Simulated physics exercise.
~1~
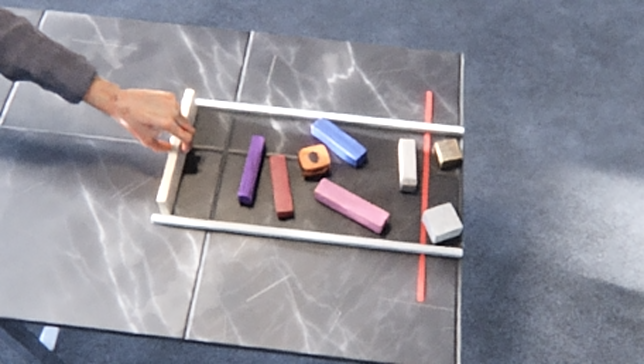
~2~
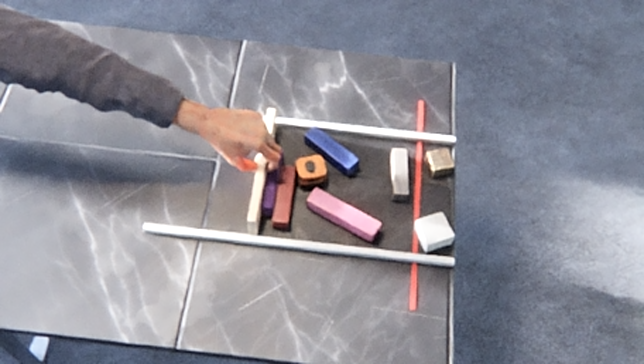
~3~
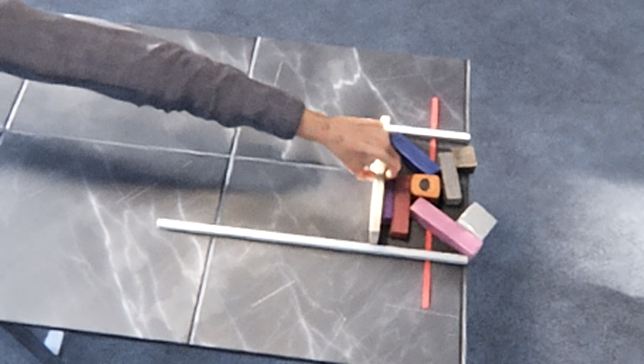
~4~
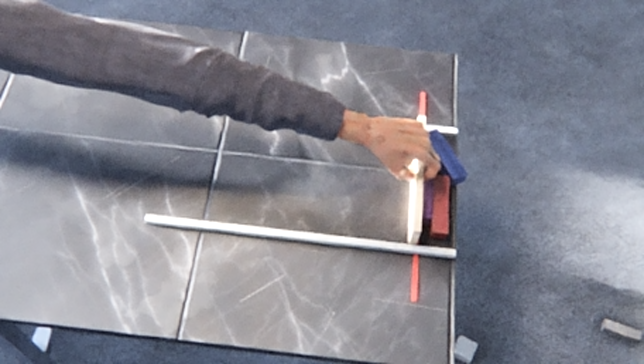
A hand holds an upright cream board at the left end of two pale rails on a dark marbled tabletop, with colourful sticks and small blocks scattered ahead of it. The hand slides the board right, gathering the purple stick, then the red bar and orange case. The pieces bunch together as the board nears the red tape, and the pink bar and pale blocks crowd the table's edge. Finally the board reaches the tape, with the purple, red and blue pieces still at the edge. The others are gone from the tabletop, and a couple of blocks are visible below.
